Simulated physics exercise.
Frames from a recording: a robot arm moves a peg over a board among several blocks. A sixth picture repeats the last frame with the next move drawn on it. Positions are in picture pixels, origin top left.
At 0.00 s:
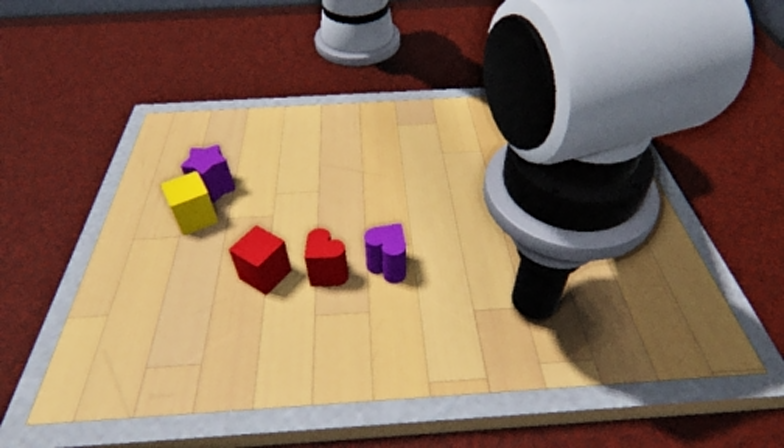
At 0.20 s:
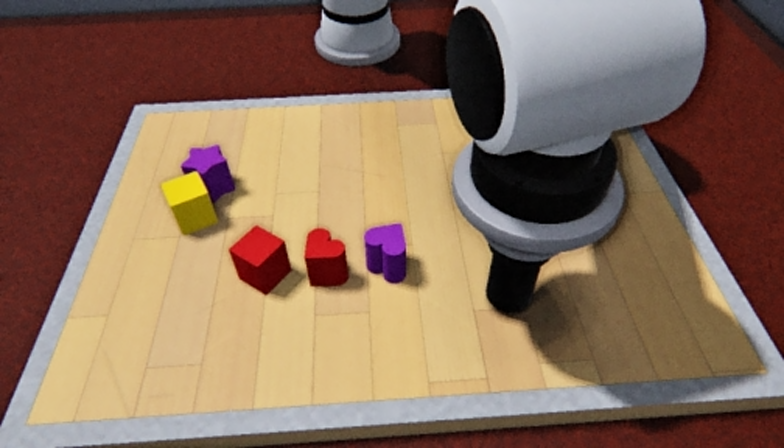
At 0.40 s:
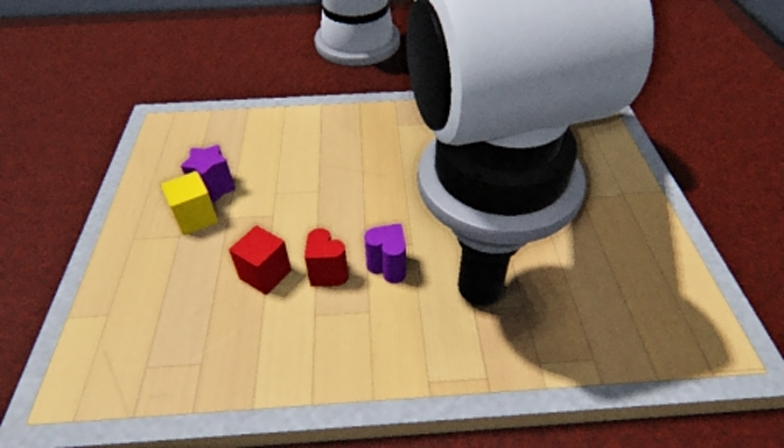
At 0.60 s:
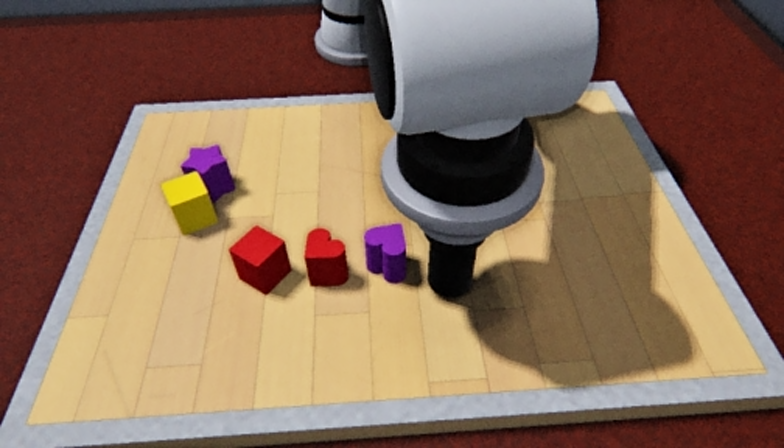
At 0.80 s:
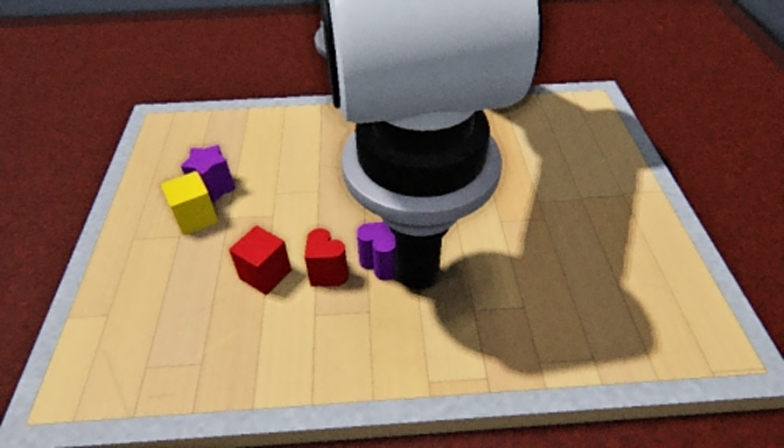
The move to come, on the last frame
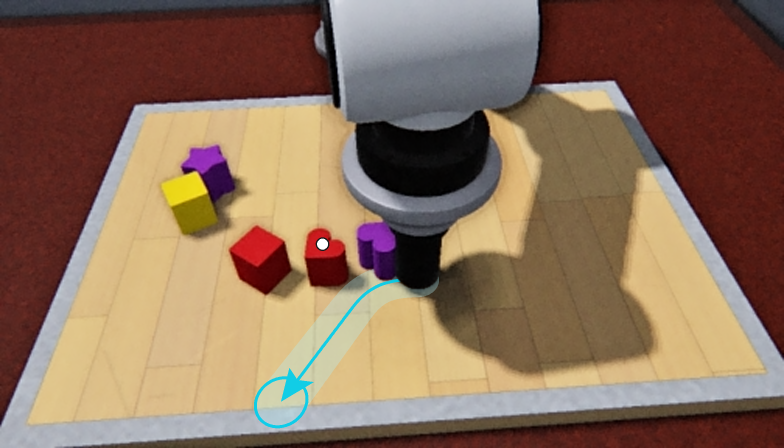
A robot arm moved its black peg steadily left across the wooden board, past empty space and up against the purple heart block, nudging it slightly left while the red, yellow and star-shaped blocks stayed still.
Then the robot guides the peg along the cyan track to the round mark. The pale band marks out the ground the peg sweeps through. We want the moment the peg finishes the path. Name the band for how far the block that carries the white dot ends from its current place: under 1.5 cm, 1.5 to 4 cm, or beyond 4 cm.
The block winds up within 1.5 cm of where it is now.
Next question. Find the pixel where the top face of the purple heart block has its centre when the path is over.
Its top middle is near (358, 230).
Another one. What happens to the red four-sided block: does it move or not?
It will be resting on its spot.
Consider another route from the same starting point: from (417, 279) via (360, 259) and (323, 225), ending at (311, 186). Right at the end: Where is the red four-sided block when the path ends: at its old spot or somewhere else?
It is untouched.
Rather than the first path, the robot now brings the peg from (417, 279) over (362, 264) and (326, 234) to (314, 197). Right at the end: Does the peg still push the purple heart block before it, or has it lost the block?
That block remains ahead.
The line goes from (417, 279) via (361, 298) and (324, 346), ending at (281, 402); the dot is on the red heart block.
On the path given first. One third of the way, peg at (360, 291); purple heart block at (358, 230), turned 55° clockwise.
Two thirds of the way, peg at (321, 340); purple heart block at (358, 230), turned 55° clockwise.
At the end, peg at (279, 395); red four-sided block unmoved; red heart block unmoved; purple heart block at (358, 230), turned 55° clockwise.
